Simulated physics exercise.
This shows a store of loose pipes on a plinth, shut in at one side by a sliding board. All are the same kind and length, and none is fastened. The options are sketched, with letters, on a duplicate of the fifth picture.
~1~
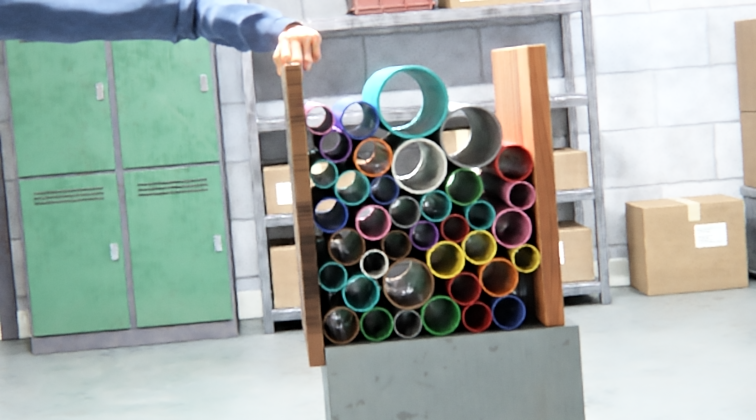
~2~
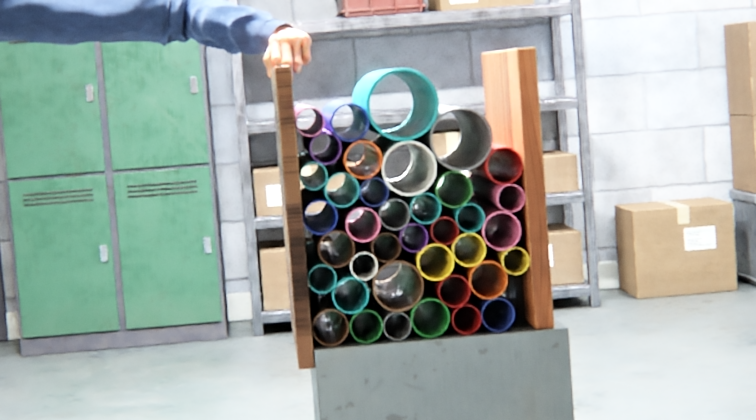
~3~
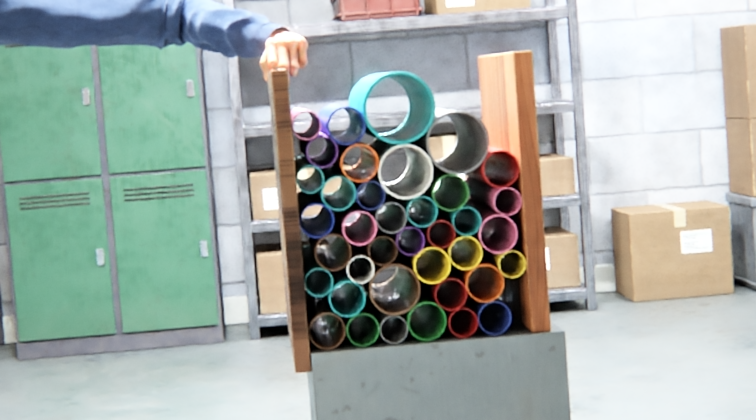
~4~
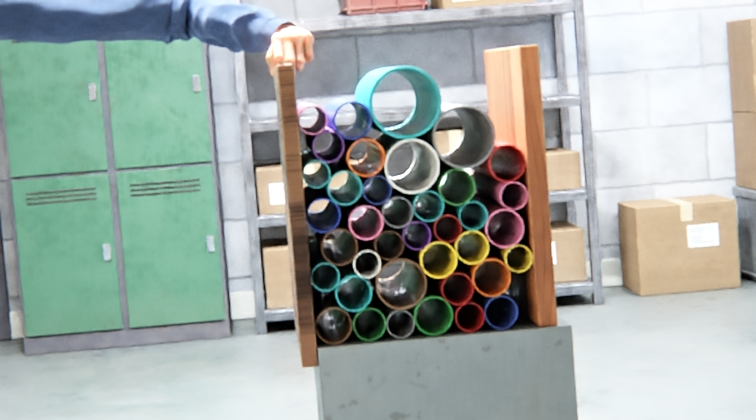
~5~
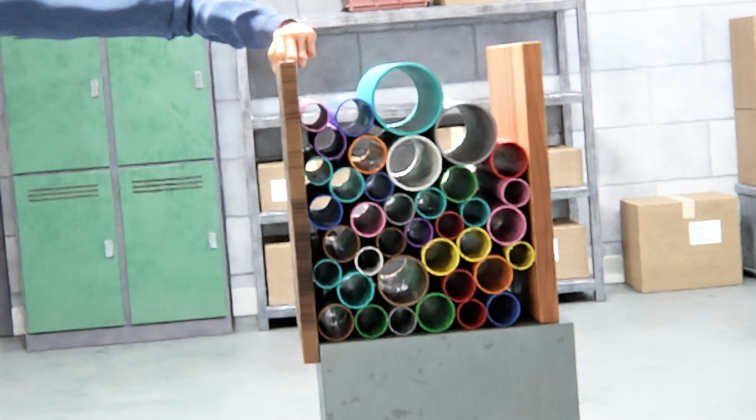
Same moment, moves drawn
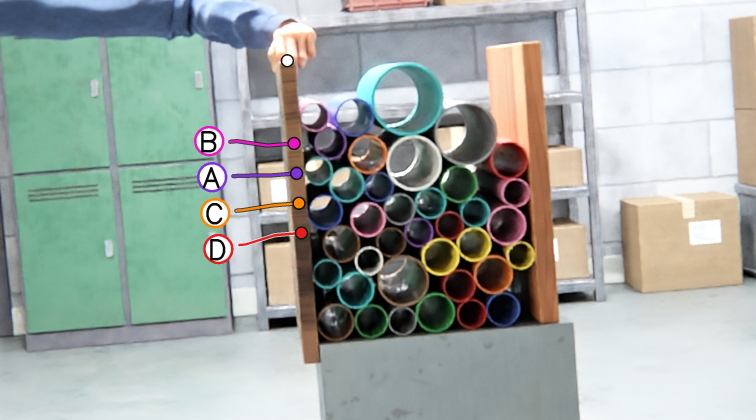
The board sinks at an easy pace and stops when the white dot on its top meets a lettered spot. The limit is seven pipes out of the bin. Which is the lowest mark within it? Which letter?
Mark D is as low as it can go.
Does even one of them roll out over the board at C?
Yes.
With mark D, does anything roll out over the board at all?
Yes, at D.
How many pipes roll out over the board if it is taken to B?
It comes to none.
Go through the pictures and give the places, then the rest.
The first frame shows a blue pipe (331, 215); a red pipe (455, 228); a turquoise pipe (480, 216).
The second frame shows a turquoise pipe (470, 218); a green pipe (454, 189).
The third frame shows a grey pipe (458, 143); side board (288, 210).
The fourth frame shows a brown pipe (334, 325); a blue pipe (501, 312).
The fifth frame shows a white pipe (369, 261); a blue pipe (325, 212); a red pipe (449, 225).
On the marked copy, A at (297, 173); B at (294, 144); C at (299, 203); D at (301, 233); the white dot at (287, 61).
Following D. Soon after the start, top of the board (301, 133).
Later, top of the board (308, 215).
In the end, top of the board (309, 232), about four out over the board.
As for the rest, A one out over the board; B none out over the board; C two out over the board.
